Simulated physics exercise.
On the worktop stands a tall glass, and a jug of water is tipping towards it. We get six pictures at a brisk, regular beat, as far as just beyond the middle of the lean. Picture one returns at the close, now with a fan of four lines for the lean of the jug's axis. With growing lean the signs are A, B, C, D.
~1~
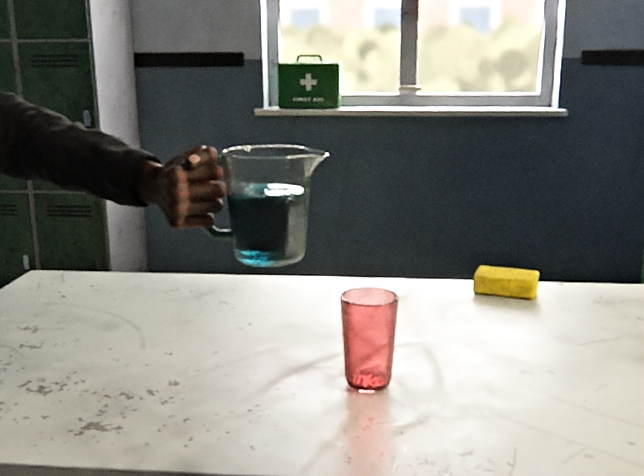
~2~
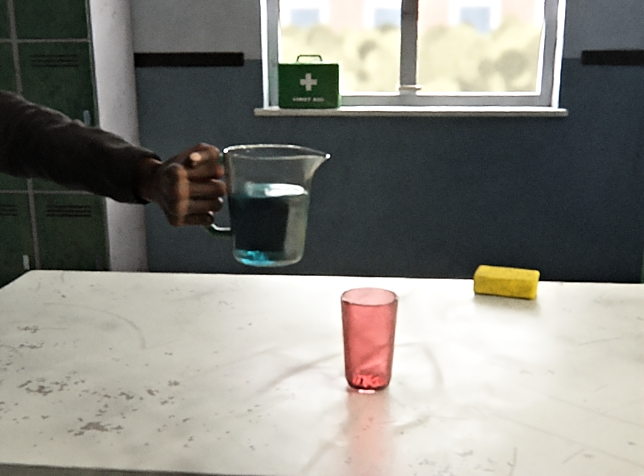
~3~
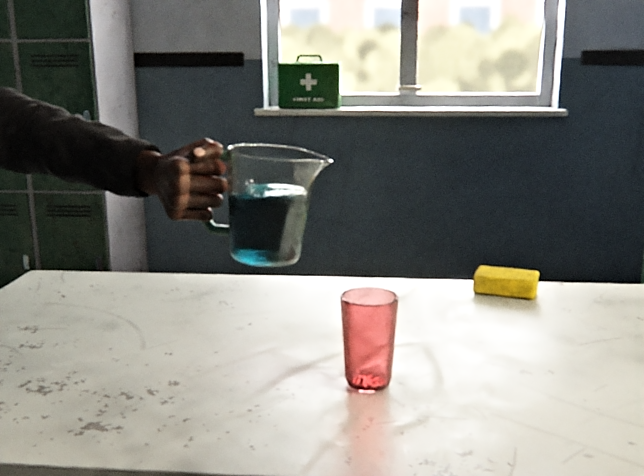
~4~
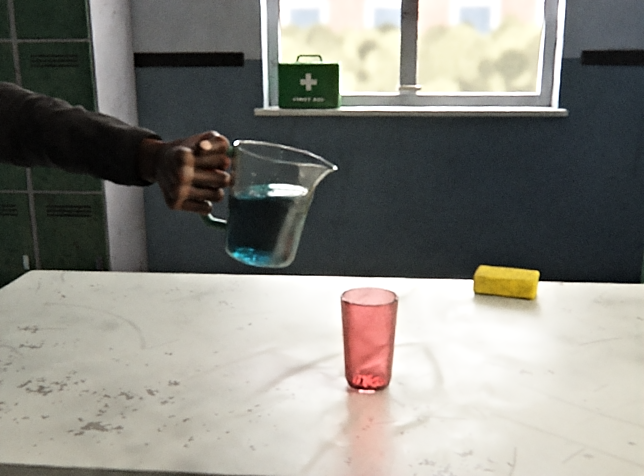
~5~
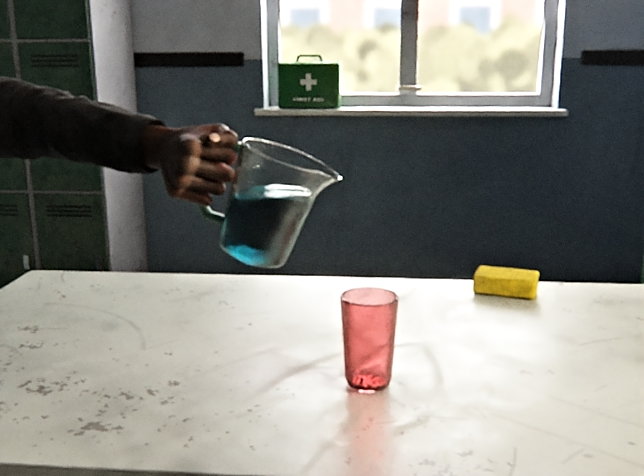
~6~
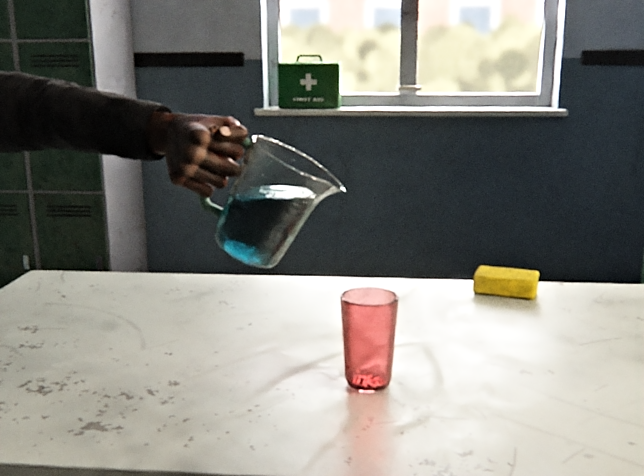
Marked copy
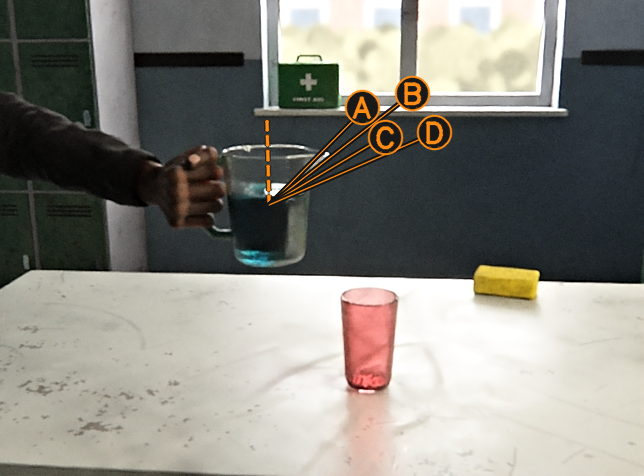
A room with a scuffed white worktop, green lockers at left and a bright window behind is seen from the front by a still camera. A red translucent tall glass stands near the centre, a yellow block lies to the right, and a green first aid box sits on the sill. From the left, a dark-sleeved arm holds a clear jug of blue water and gradually tilts it rightward.
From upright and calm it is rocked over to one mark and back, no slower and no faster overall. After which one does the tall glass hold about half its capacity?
Mark D.
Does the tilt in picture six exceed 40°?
No.
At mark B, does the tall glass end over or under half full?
Under.
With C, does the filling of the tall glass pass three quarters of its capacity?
No.
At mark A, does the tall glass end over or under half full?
Under.
In orange, A at (351, 121); B at (398, 103); C at (370, 145); D at (419, 139).
With A, the tall glass ends with about 8 % of what it can hold.
With B, the tall glass ends with about 19 % of what it can hold.
With C, the tall glass ends with about 33 % of what it can hold.
With D, the tall glass ends with about 52 % of what it can hold; 4 % of the water is spilt.
